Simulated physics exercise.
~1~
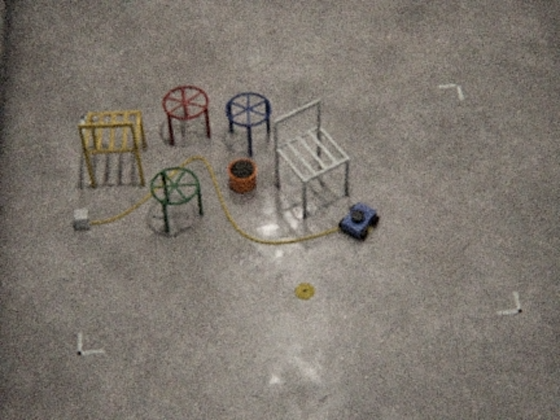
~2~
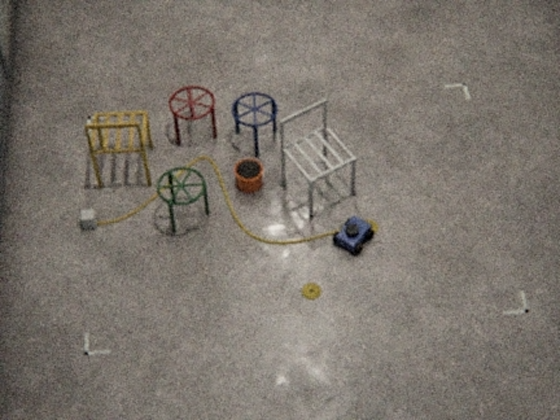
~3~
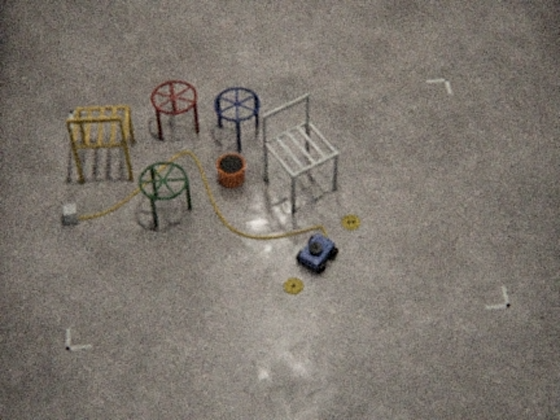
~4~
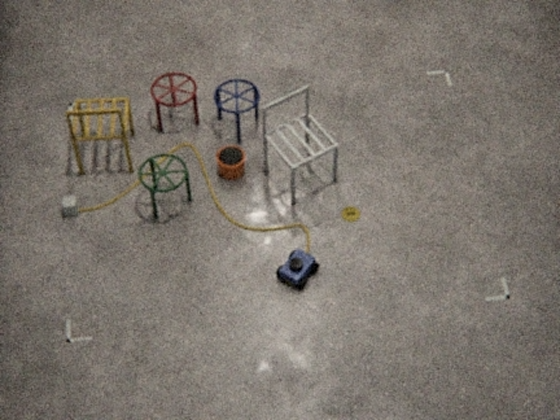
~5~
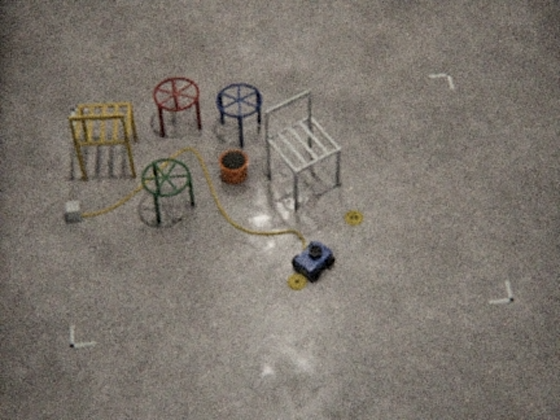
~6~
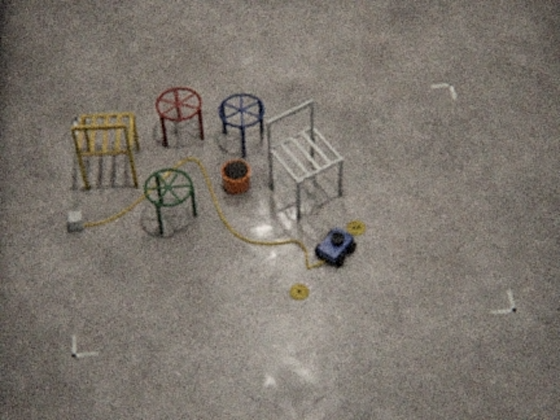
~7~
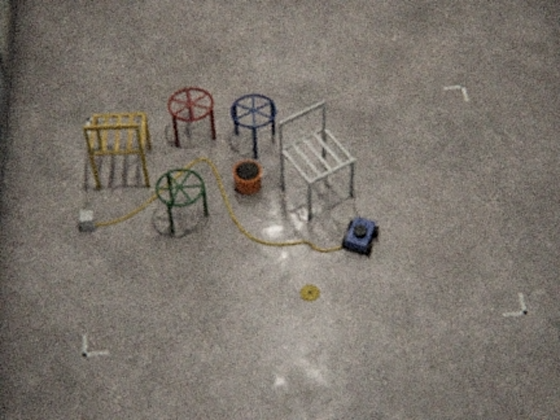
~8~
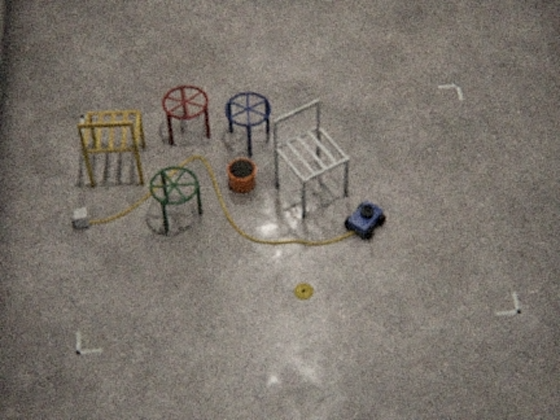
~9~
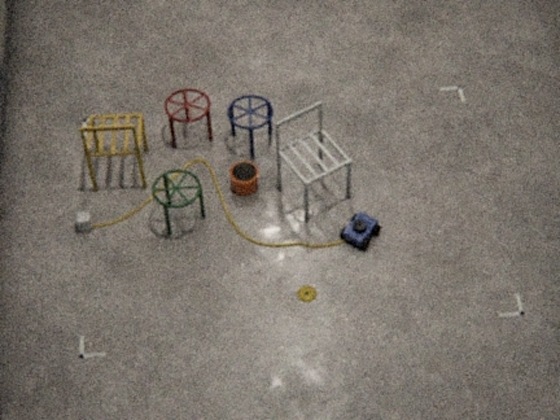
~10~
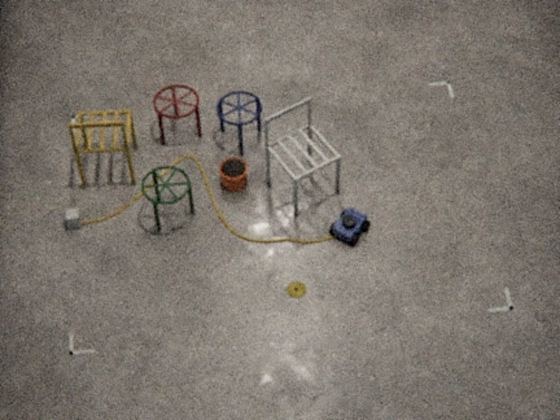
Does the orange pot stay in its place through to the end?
Yes, the orange pot keeps its place beside the lead, and the green stool hardly stirs either.
